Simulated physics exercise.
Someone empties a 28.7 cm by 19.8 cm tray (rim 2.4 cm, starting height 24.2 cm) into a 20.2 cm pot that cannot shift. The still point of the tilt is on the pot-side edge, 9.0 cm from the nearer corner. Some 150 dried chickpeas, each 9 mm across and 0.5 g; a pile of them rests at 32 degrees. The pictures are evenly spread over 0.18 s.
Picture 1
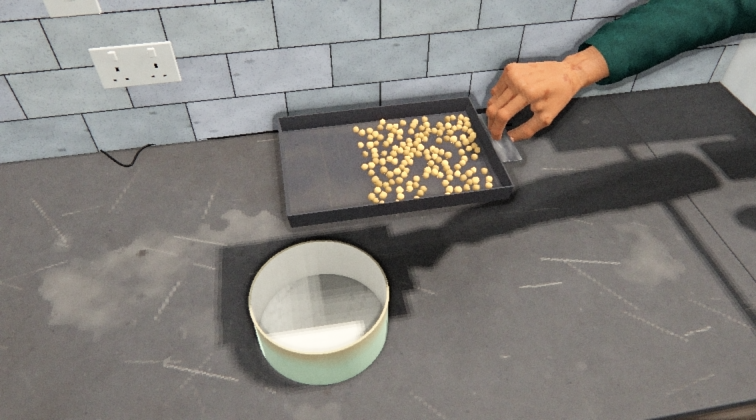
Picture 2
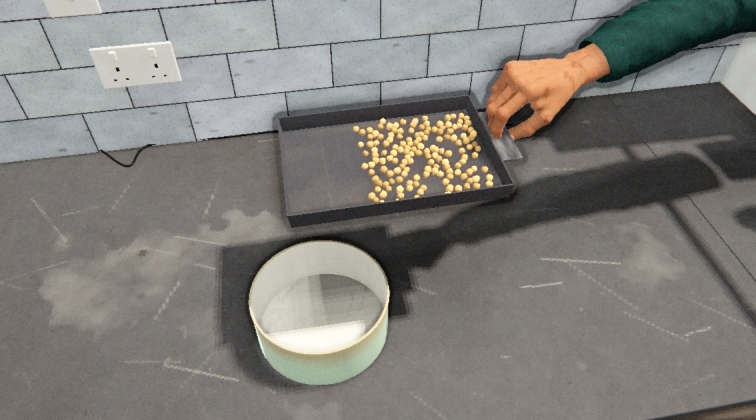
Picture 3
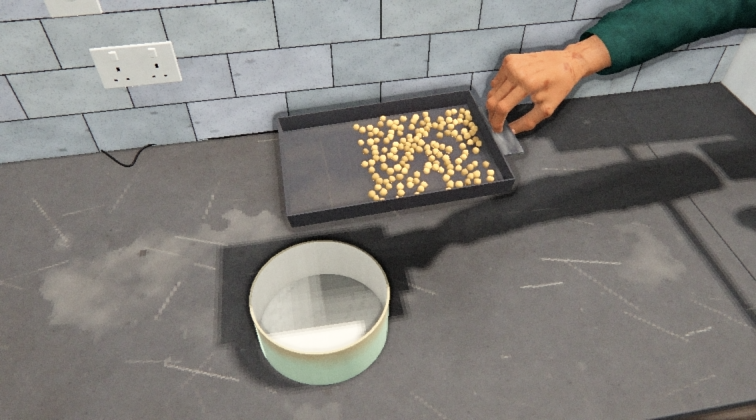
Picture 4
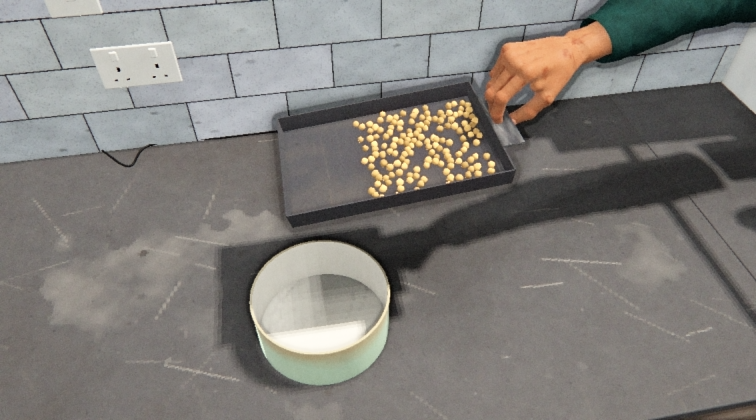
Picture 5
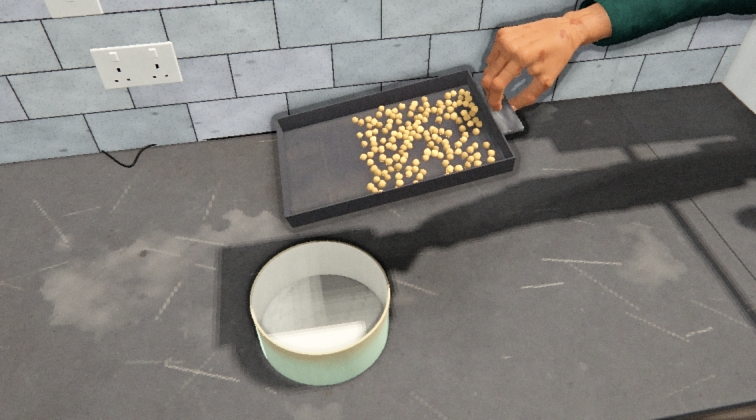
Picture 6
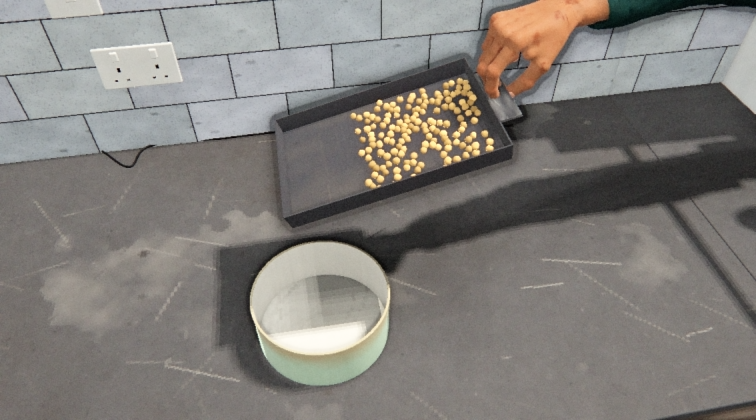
A hand in a green sleeve held the right end of a dark tray of chickpeas and slowly raised that end, while the chickpeas stayed bunched up and a pale green pot sat in front.
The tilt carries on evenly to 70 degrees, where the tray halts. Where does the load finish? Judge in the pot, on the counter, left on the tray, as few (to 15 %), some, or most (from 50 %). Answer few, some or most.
Pot: Few, counter: Some, tray: Most.
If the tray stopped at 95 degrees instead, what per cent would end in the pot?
Then about 20 per cent.
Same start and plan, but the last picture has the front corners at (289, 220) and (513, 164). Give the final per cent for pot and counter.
Pot 20, counter 5.
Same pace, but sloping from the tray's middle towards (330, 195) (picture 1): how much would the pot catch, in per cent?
Some 25 per cent.
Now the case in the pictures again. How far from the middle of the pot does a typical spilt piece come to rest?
Roughly 24 cm.
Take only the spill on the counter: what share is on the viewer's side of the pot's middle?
Some 10 per cent.
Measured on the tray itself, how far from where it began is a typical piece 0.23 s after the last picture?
About 3 cm.
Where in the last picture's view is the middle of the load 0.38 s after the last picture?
Near (295, 148).
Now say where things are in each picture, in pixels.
The first frame shows tray tilt 0 degrees, front corners at (290, 214) and (511, 185); middle of the pieces at (418, 155); pot at (319, 292).
The second frame shows tray tilt 1 degrees, front corners at (290, 214) and (511, 183); middle of the pieces at (419, 153).
The third frame shows tray tilt 3 degrees, front corners at (289, 214) and (512, 178); middle of the pieces at (419, 150).
The fourth frame shows tray tilt 6 degrees, front corners at (289, 214) and (513, 169), lowest corner left back; middle of the pieces at (419, 144).
The fifth frame shows tray tilt 10 degrees, front corners at (287, 215) and (512, 156), lowest corner left back; middle of the pieces at (418, 137).
The sixth frame shows tray tilt 14 degrees, front corners at (286, 215) and (510, 144), lowest corner left back; middle of the pieces at (416, 130); pot at (320, 293).
Then, 0.23 s after the last picture, tilt 43 degrees; the tray holds 100 %, the pot 0 %.
Then, 0.38 s after the last picture, tilt 62 degrees; the tray holds 100 %, the pot 0 %.
Then, 0.66 s after the last picture, tilt 70 degrees; the tray holds 60 %, the pot 0 %.
In the end, pot 5 %, counter 35 %, tray 60 %.
